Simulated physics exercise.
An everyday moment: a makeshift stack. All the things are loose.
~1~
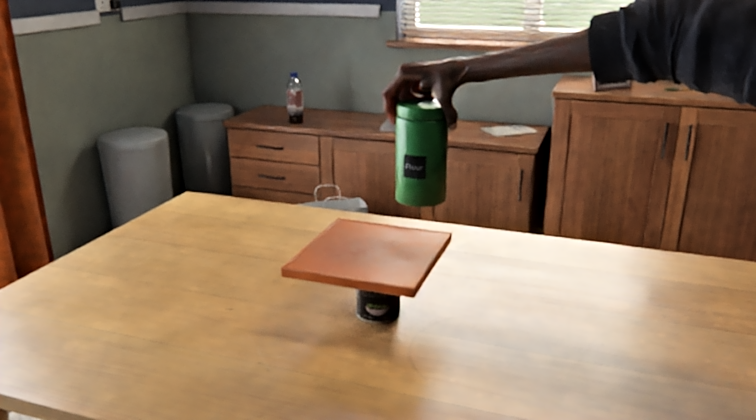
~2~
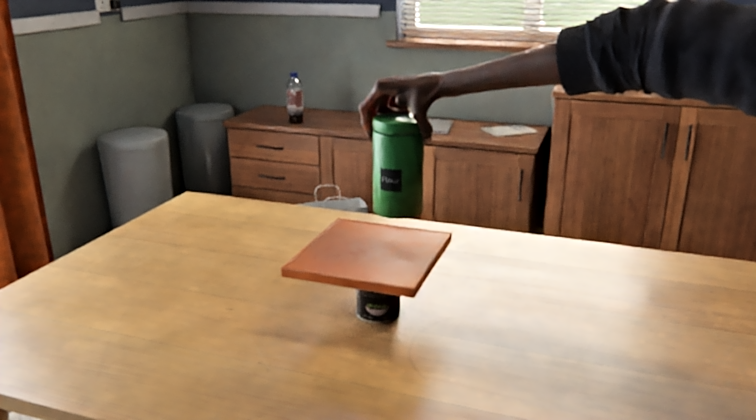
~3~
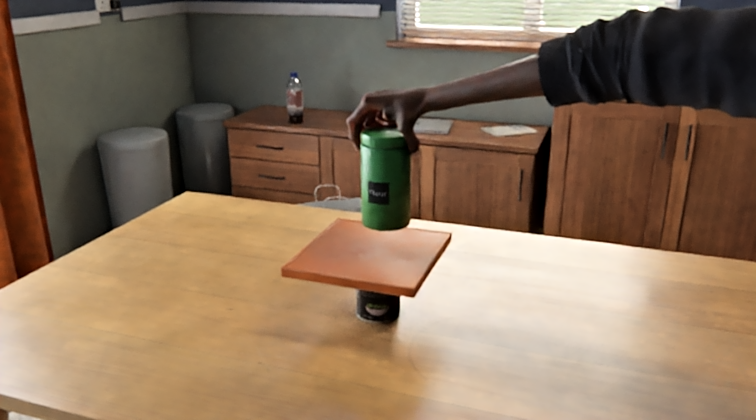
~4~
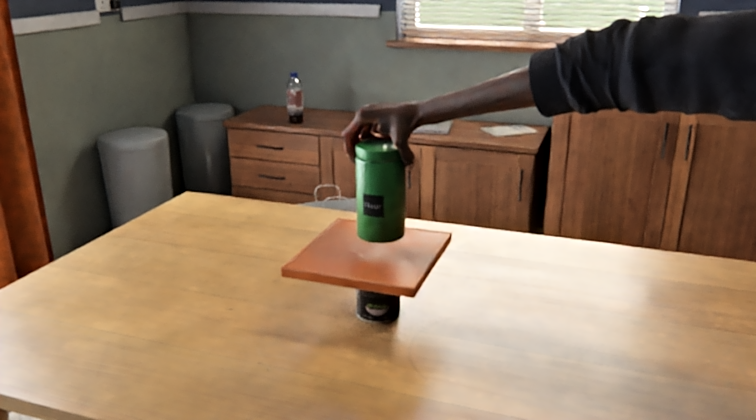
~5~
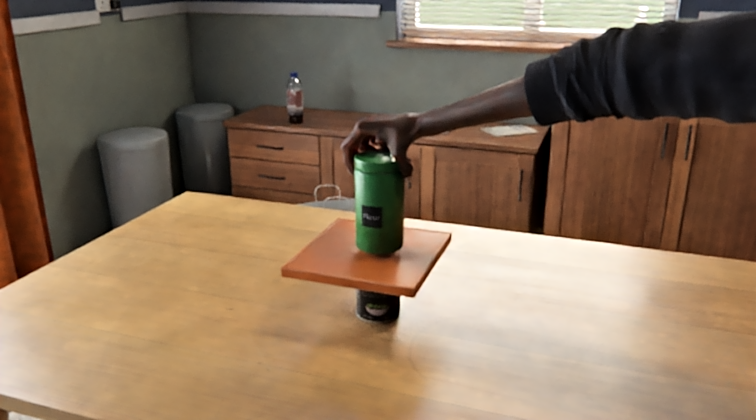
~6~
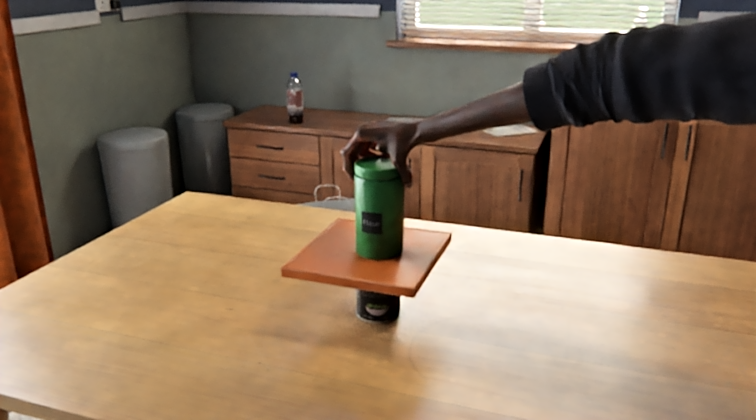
A hand held a green jar by its top above a square orange lid balanced on a small dark object, moved it left and down, and set it on the lid, still gripping it.
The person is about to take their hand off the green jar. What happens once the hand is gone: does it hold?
In the end the stack holds.
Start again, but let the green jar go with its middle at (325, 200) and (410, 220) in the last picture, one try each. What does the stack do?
First, it loses its balance; second, it comes apart.
Then, 0.20 s after the last picture, nothing has stirred.
Then, 0.50 s after the last picture, green jar resting near (379, 208).
At rest, all 3 in place. Seen from the same camera at the end, green jar near (379, 208). The stack stays up.
